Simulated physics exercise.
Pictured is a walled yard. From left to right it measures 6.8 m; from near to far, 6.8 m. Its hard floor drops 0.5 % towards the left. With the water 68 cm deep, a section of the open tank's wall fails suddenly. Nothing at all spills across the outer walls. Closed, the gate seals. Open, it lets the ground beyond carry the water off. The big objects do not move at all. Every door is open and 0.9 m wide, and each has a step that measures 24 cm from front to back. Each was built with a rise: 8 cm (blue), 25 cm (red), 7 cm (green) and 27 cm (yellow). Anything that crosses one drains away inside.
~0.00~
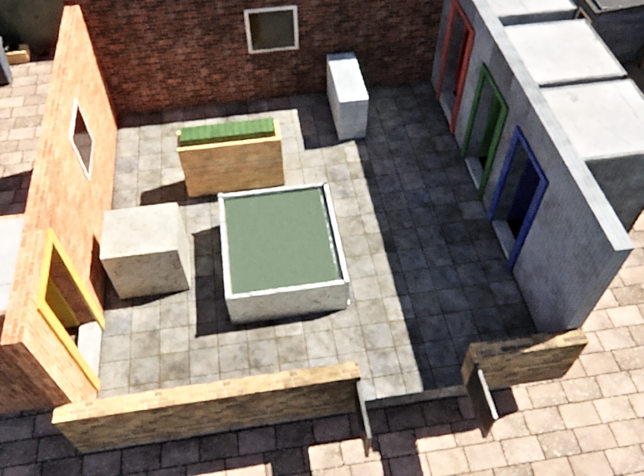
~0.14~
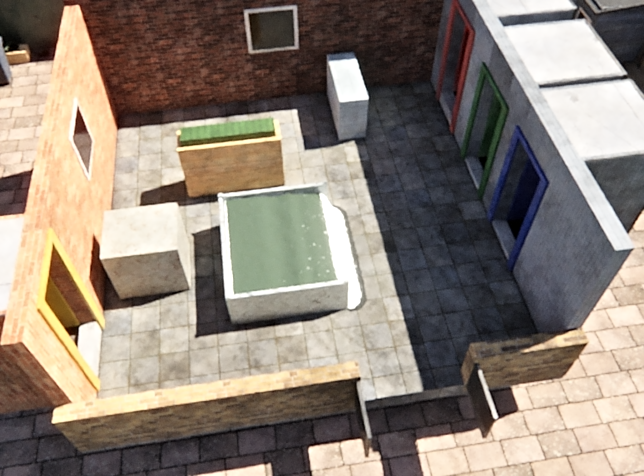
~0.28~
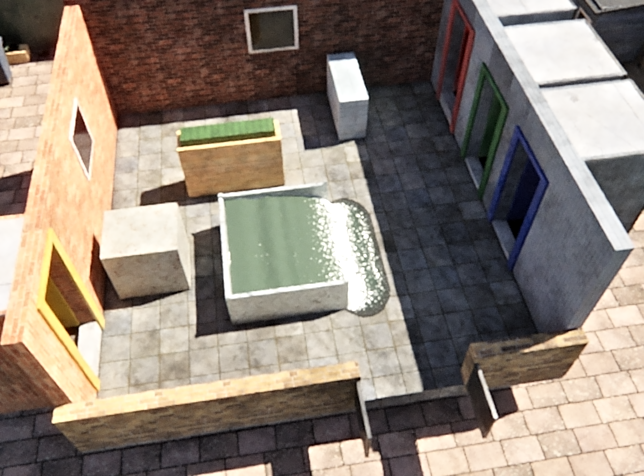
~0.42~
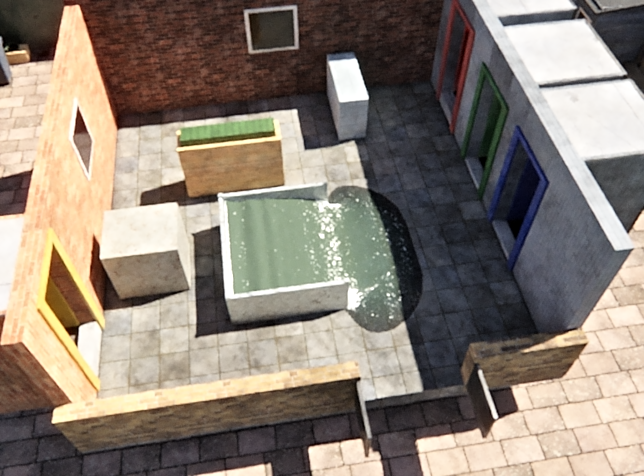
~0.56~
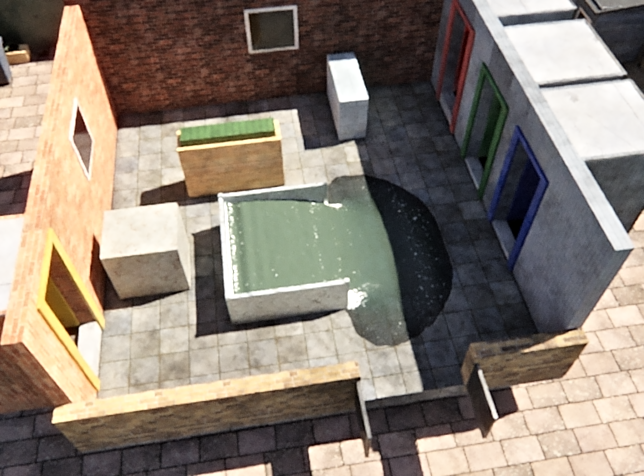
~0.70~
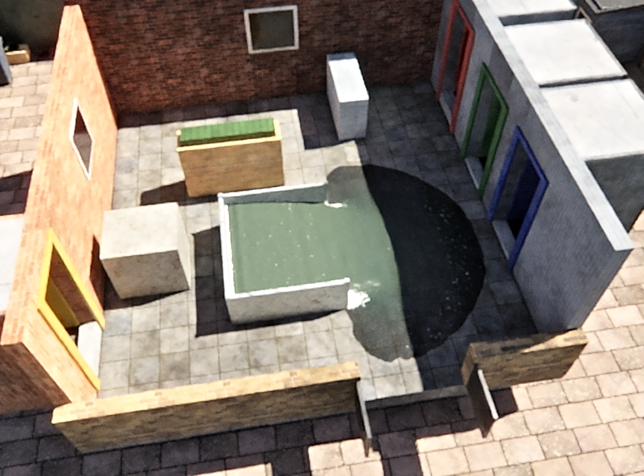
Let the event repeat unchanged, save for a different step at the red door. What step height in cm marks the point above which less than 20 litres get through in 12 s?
The point is around 8.5 cm.
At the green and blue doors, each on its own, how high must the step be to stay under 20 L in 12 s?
Some 19 cm for green, some 30 cm for blue.
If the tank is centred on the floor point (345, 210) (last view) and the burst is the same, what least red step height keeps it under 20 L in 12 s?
You'd need some 9.5 cm.
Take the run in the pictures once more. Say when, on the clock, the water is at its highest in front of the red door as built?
Approximately 6.5 s.
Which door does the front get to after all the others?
The yellow door.
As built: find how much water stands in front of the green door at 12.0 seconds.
About 4.5 cm.
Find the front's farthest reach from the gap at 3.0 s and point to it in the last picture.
At about (427, 85).
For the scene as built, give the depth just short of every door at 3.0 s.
Lab note, cm: Blue 20; red 9; green 16; yellow 0.
After 1.4 s water covers 30 % of the floor, deepest (31 cm) near (478, 207); it has not reached the red door.
After 3.0 s water covers 35 % of the floor, deepest (25 cm) near (512, 288); 9 cm at the red door, 0 litres in over its 25 cm step.
After 12.0 s water covers 85 % of the floor, deepest (7 cm) near (285, 180); 5 cm at the red door, 0 litres in over its 25 cm step.
At the red door as built, the water arrived by 1.9 s and peaked near 14 cm at 6.4 s.
Run again over the same 12 s with other heights there, 41 litres in over 7 cm, 10 litres over 10 cm. The limit of 20 litres is kept from about 8.5 cm up.
